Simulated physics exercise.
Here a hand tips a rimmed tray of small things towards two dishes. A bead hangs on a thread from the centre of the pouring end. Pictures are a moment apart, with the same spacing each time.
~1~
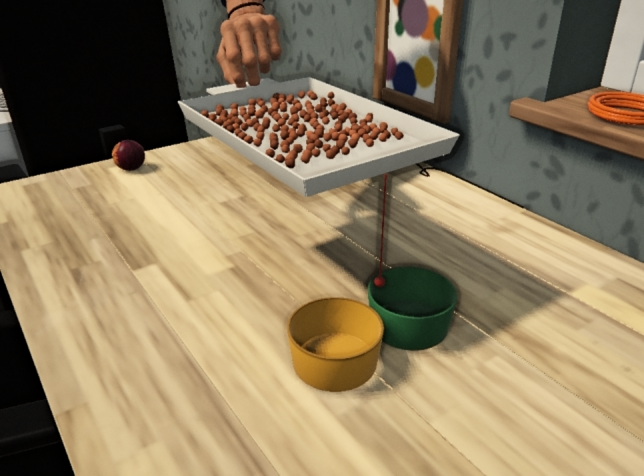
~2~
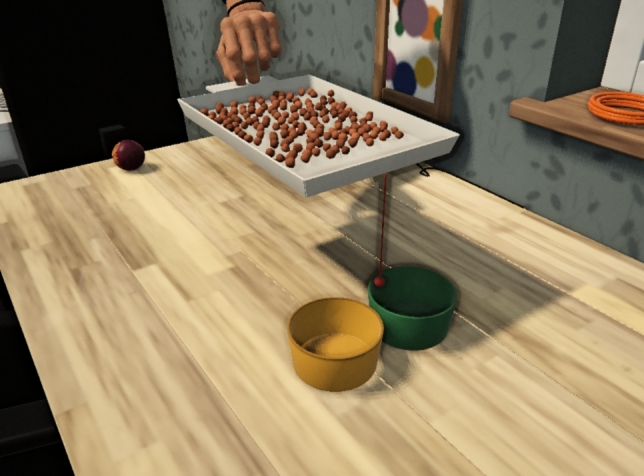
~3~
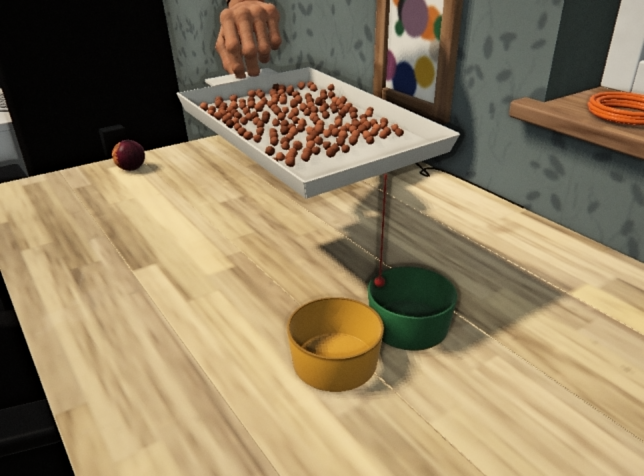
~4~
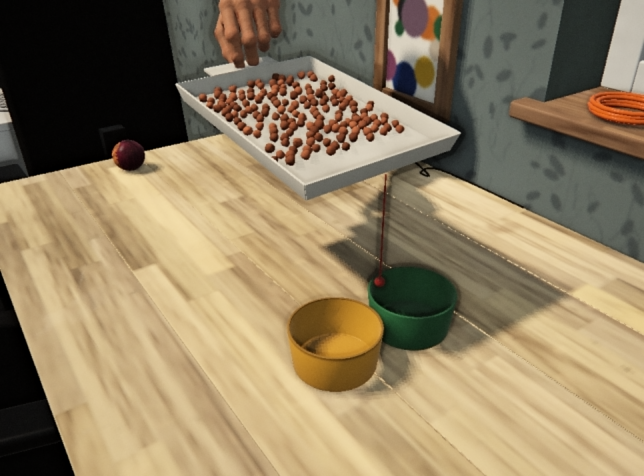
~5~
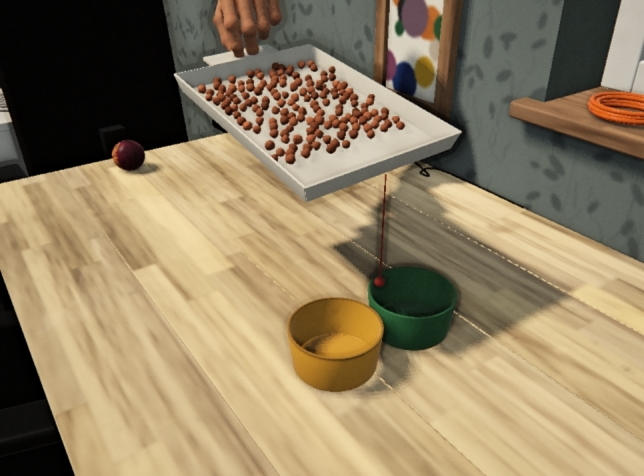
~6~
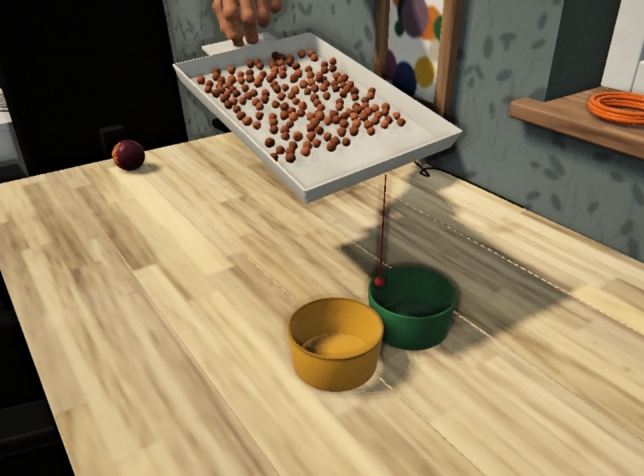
On a pale wooden table, a hand slowly raised the far end of a white tray of small brown pellets, tilting it slightly towards a yellow dish and a green one.
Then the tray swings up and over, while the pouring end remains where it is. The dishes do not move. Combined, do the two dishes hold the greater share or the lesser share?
In the end the dishes save the greater share of it.
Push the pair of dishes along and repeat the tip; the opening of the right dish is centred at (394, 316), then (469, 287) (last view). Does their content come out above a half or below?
Held in all, by try: A larger portion, then a smaller portion.
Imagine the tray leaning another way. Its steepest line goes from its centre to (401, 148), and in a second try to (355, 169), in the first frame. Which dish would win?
Outcome one: The right side; outcome two: The left side.
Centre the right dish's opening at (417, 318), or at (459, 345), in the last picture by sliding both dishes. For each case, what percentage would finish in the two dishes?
Trial 1: 70 percent; trial 2: 10 percent.
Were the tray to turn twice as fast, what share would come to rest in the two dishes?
About 60 %.
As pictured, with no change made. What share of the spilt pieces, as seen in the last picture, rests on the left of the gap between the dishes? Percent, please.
Near 40 in a hundred.
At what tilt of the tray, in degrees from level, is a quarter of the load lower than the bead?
Somewhere near 110°.
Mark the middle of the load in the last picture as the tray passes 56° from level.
Its middle sits at about pixel (330, 144).
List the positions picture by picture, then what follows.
In the first picture, corners of the pouring end near (306, 176) and (451, 134), level; middle of the load near (292, 122), clay pellets; left dish near (364, 368); right dish near (441, 328); bead on its thread near (380, 282).
In the second picture, corners of the pouring end near (306, 176) and (451, 134), level; middle of the load near (292, 121).
In the third picture, corners of the pouring end near (306, 178) and (452, 133), tipped barely, lowest at the left corner; middle of the load near (292, 116).
In the fourth picture, corners of the pouring end near (306, 180) and (452, 132), tipped a little, lowest at the left corner; middle of the load near (292, 110).
In the fifth picture, corners of the pouring end near (307, 183) and (453, 131), tipped a little, lowest at the left corner; middle of the load near (292, 103).
In the sixth picture, corners of the pouring end near (307, 185) and (454, 130), tipped a little, lowest at the left corner; middle of the load near (292, 96); left dish near (364, 368); right dish near (441, 328).
Shortly afterwards, tray tipped steeply; all but a few on the tray; only a few in the air.
Next, tray tipped right over; all but a few on the tray; only a few in the left dish; only a few outside both; only a few in the air.
Some moments later, tray tipped past a quarter turn; near two thirds in the left dish; only a few in the right dish; near a third outside both.
In the end, tray tipped past a quarter turn; near two thirds in the left dish; only a few in the right dish; near a third outside both.
